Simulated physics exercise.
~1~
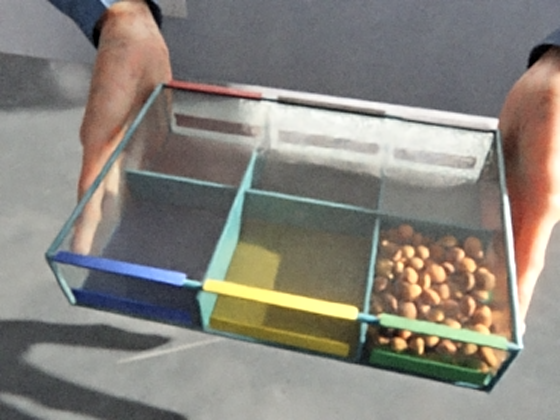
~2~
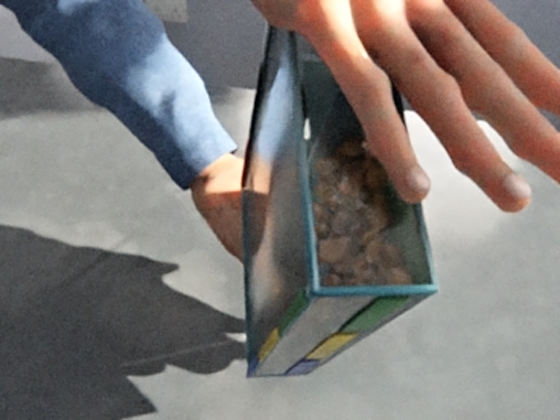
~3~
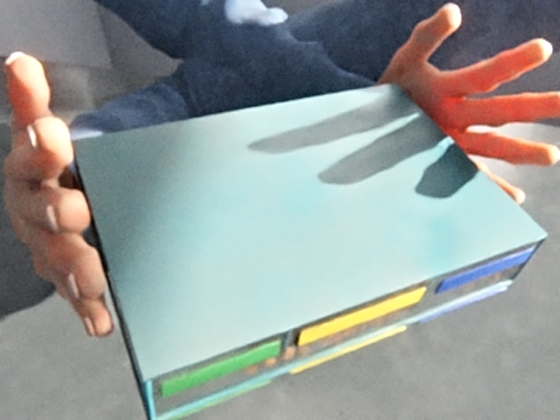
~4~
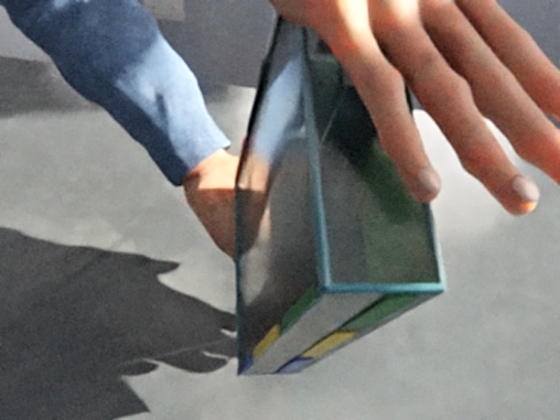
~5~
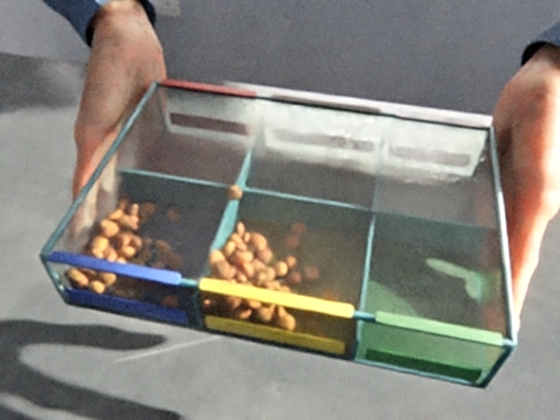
Two hands in blue sleeves hold a clear-lidded box over a sunlit grey floor, seen from above and in front. The box has six compartments, with blue, yellow and green strips along the near edge from left to right, and brown kibble fills the green compartment. The hands tip the box up onto its side, then turn it completely over, showing its pale blue-green base. They tilt it back through its side and return it face up. The kibble now lies in the blue and yellow compartments, more of it in the yellow, while the green one is empty.
